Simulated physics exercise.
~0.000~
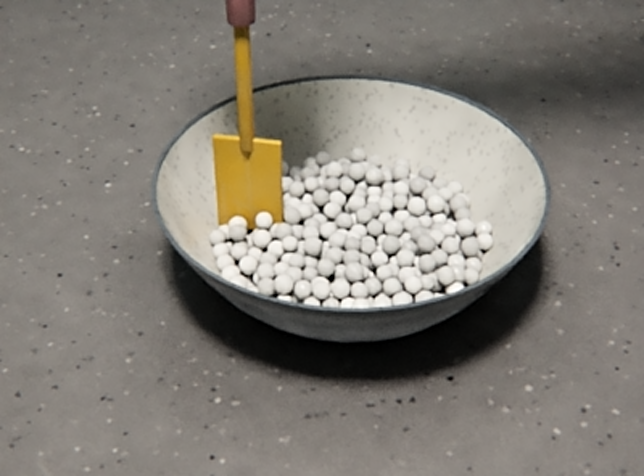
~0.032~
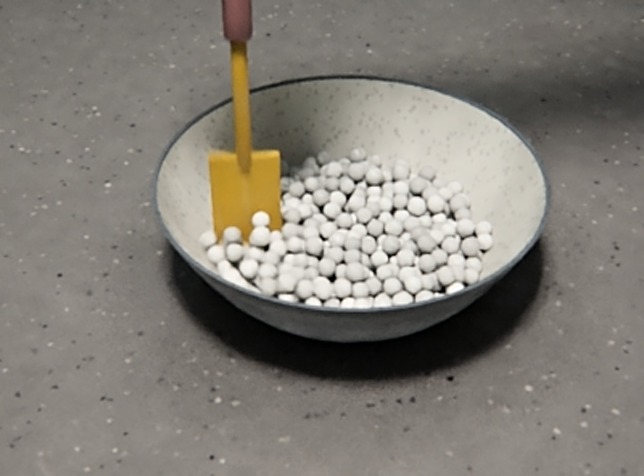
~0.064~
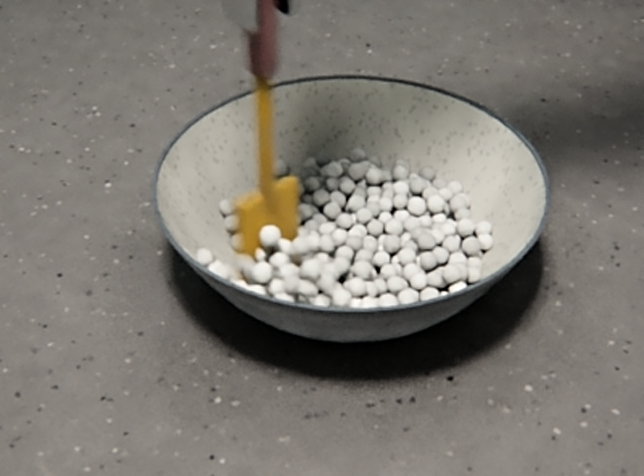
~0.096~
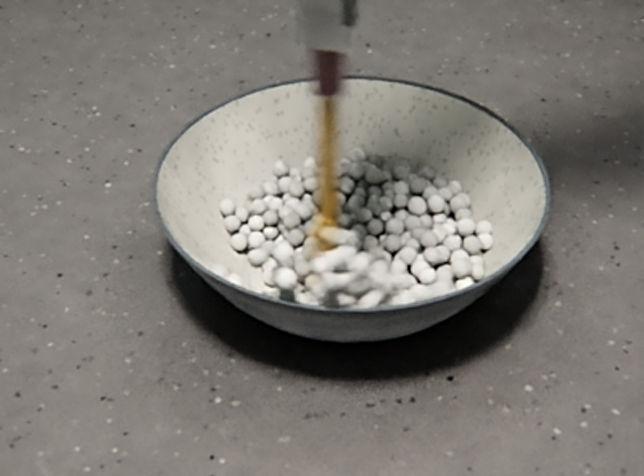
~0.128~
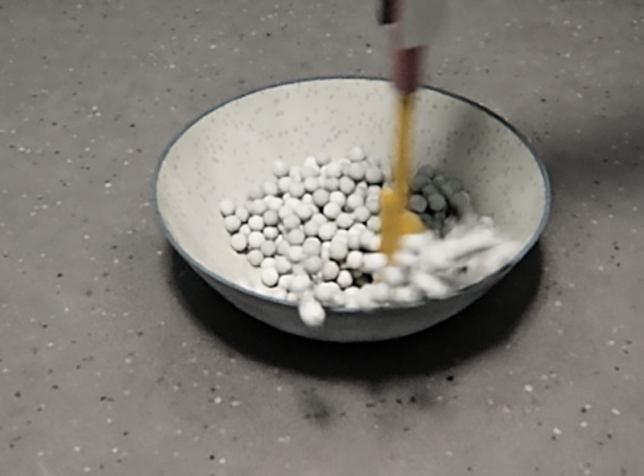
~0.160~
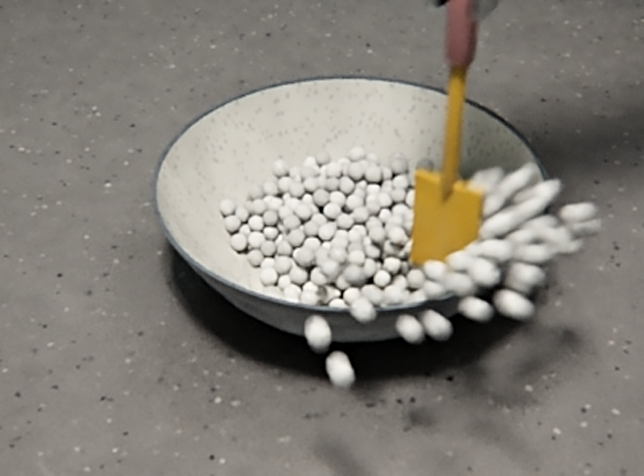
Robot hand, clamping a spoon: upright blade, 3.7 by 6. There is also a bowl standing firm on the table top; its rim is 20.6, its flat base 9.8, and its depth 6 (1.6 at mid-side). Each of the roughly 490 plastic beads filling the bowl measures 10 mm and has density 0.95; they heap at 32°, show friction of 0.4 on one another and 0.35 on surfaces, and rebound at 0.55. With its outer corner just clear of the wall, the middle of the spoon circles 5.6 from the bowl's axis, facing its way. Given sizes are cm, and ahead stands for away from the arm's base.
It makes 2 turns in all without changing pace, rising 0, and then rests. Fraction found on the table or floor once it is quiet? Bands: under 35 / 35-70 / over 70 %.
35-70 %.
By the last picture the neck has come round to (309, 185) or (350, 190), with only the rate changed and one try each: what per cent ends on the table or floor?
Roughly 10 per cent on the first try and 25 per cent on the second.
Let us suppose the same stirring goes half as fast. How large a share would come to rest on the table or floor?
In that case, close to 10 in a hundred.
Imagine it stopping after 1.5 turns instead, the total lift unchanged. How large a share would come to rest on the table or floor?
In that case some 45 per cent.
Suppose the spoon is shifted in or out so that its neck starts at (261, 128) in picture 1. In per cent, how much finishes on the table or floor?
It comes to around 45 percent.
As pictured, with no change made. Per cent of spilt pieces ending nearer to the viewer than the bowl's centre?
About 50 per cent.
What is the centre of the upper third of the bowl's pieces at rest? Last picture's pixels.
The centre is near pixel (326, 263).
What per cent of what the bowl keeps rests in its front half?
Around 55 per cent of what the bowl keeps.
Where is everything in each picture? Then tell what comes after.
In the first frame, spoon neck at (246, 115), 0° round; upper third of the load around (359, 232), from x 220 to 485, top at y 155; 486 in the bowl.
In the second frame, spoon neck at (243, 130), 15° round; upper third of the load around (356, 235), from x 210 to 485, top at y 155.
In the third frame, spoon neck at (266, 166), 51° round; upper third of the load around (345, 247), from x 205 to 485, top at y 155.
In the fourth frame, spoon neck at (328, 189), 87° round; upper third of the load around (360, 264), from x 220 to 485, top at y 155.
In the fifth frame, spoon neck at (401, 185), 124° round; upper third of the load around (418, 254), from x 230 to 505, top at y 155; 477 in the bowl, 9 in flight or on the tool.
In the sixth frame, spoon neck at (451, 156), 161° round; upper third of the load around (468, 226), from x 230 to 580, top at y 155; 459 in the bowl, 27 in flight or on the tool.
After 0.35 s, 15° round, highest piece 14 above the table; 340 in the bowl, 49 on the table or floor, 97 in flight or on the tool.
After 0.53 s, 230° round, highest piece 9 above the table; 274 in the bowl, 163 on the table or floor, 49 in flight or on the tool.
After 0.82 s, 0° round, highest piece 6 above the table; 242 in the bowl, 240 on the table or floor, 4 in flight or on the tool.
After 1.52 s, 0° round, highest piece 3 above the table; 244 on the table or floor, 242 in the bowl.
At rest, 244 on the table or floor, 242 in the bowl. That is 50 % on the table or floor.
